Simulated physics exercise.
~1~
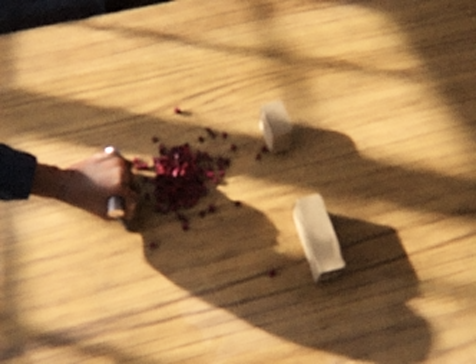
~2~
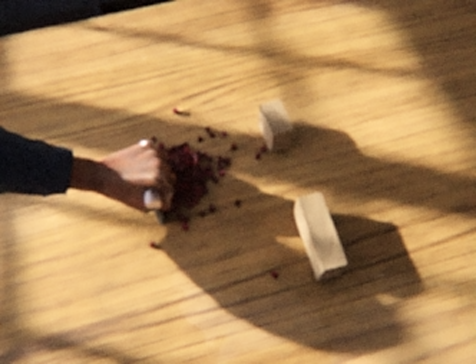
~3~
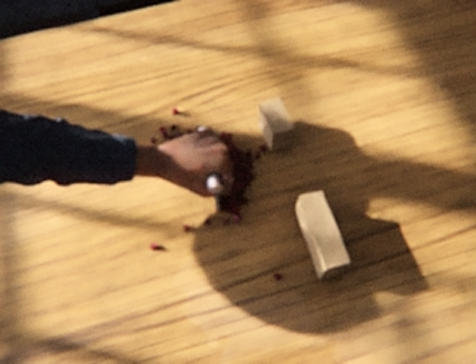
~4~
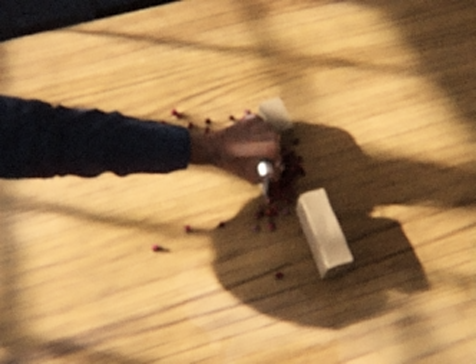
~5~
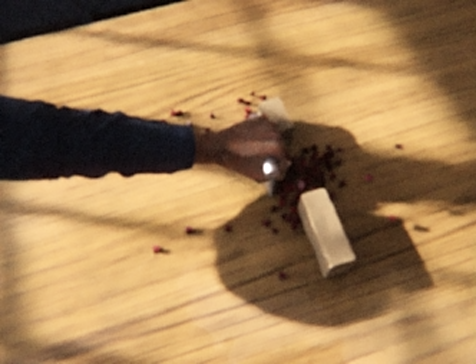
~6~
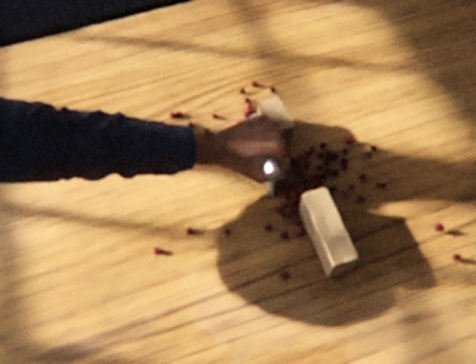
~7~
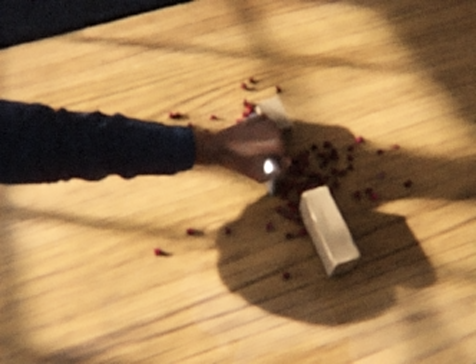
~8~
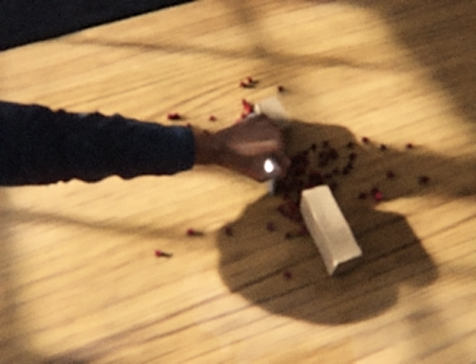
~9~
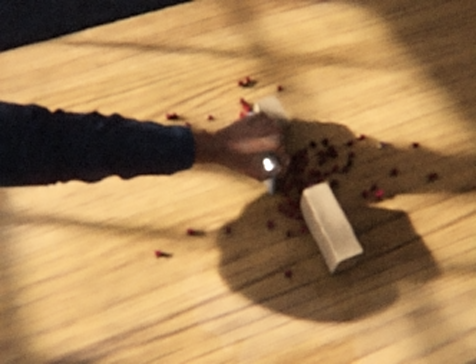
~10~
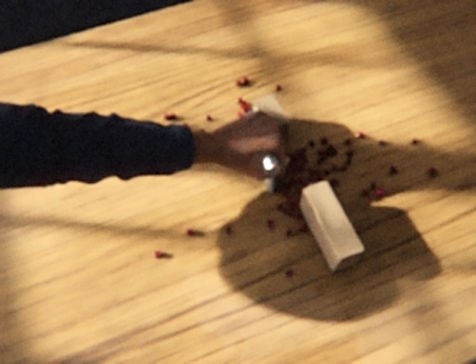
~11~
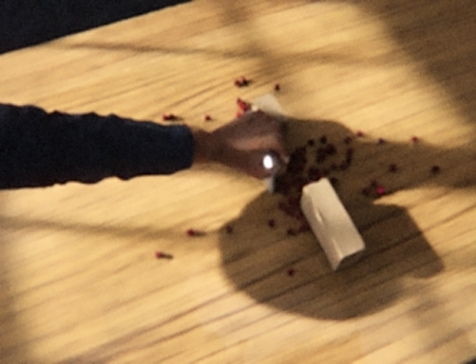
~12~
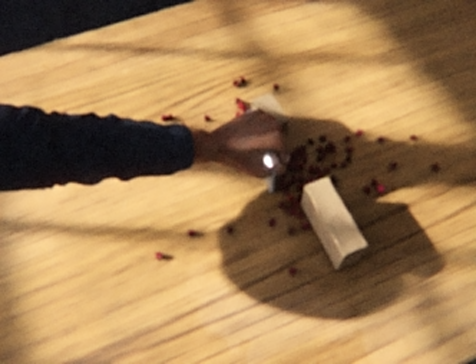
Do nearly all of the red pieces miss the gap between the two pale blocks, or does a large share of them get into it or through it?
A large share of the red pieces gets into the gap or through it, though many others stay held up before the blocks or end up around the far one.
